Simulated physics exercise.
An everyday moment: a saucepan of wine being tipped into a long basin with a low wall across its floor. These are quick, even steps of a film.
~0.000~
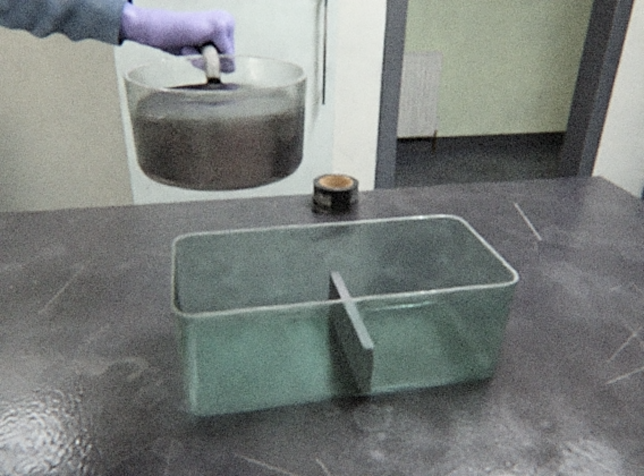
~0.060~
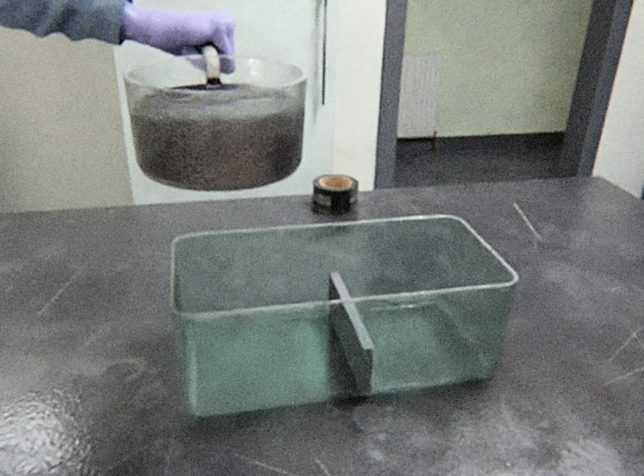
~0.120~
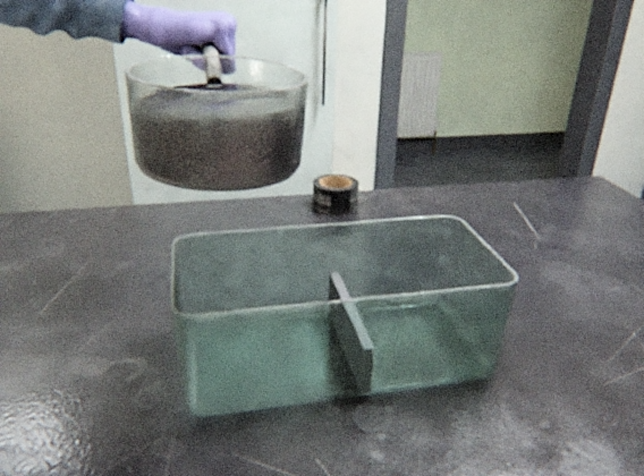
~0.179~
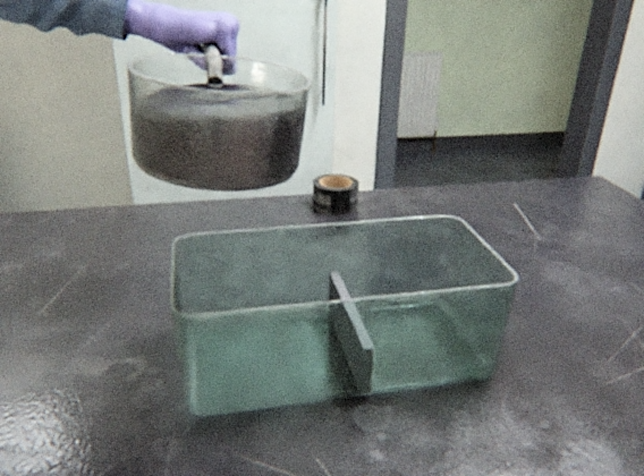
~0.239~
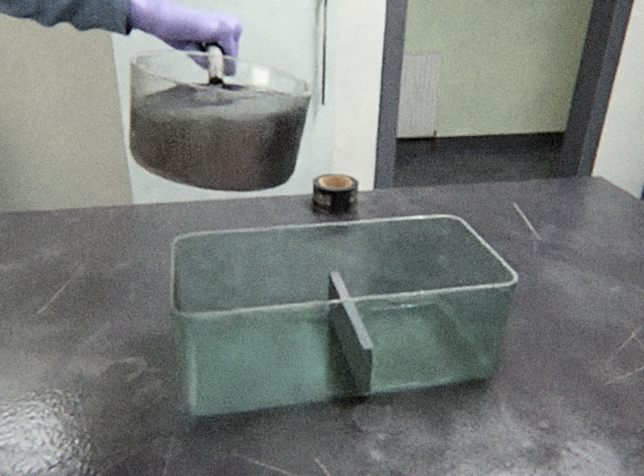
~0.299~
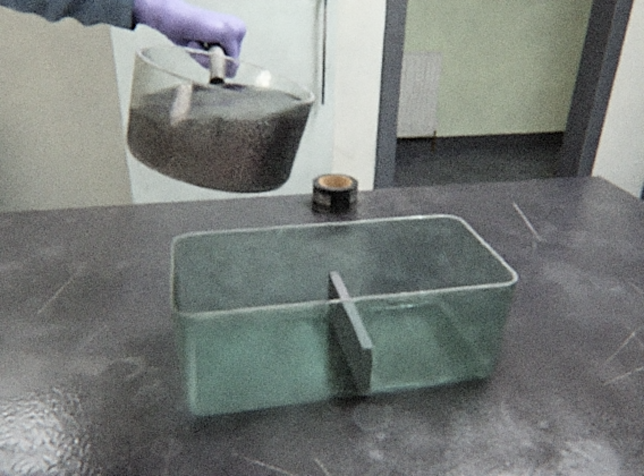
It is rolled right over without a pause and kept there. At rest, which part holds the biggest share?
The right-hand section gets the most.
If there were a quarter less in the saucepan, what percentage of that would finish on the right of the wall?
It comes to 45 per cent or so.
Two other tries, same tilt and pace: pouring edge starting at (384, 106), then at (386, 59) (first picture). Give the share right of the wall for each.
First some 95, then 95 per cent.
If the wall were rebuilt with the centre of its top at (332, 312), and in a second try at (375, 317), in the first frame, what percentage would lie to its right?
Roughly 75 per cent, and 35 per cent.
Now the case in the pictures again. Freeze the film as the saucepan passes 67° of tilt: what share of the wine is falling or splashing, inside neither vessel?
Close to 30 per cent.
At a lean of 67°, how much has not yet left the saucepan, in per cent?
About 65 per cent.
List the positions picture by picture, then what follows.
The first frame shows tilt 0°; pouring edge (304, 72); surface from (133, 102) to (300, 98); the long basin's rim runs from (173, 273) to (487, 247); the wall's top is at (350, 307).
The second frame shows tilt 1°; pouring edge (304, 73); surface from (133, 102) to (300, 99).
The third frame shows tilt 3°; pouring edge (305, 76); surface from (133, 103) to (300, 99).
The fourth frame shows tilt 6°; pouring edge (307, 81); surface from (134, 102) to (301, 100).
The fifth frame shows tilt 10°; pouring edge (309, 87); surface from (135, 102) to (302, 100).
The sixth frame shows tilt 15°; pouring edge (311, 95); surface from (134, 103) to (305, 100).
By 0.72 s the tilt is 67° and 63 per cent is still to pour, 2 is left of the wall and 7 right of it.
By 1.02 s the tilt is 97° and 15 per cent is still to pour, 13 is left of the wall and 60 right of it.
By 1.34 s the tilt is 102° and 1 per cent is still to pour, 34 is left of the wall and 61 right of it.
By 1.69 s the tilt is 102° and 0 per cent is still to pour, 38 is left of the wall and 62 right of it.
At rest 38 per cent lies left of the wall, 62 right of it and 1 outside.
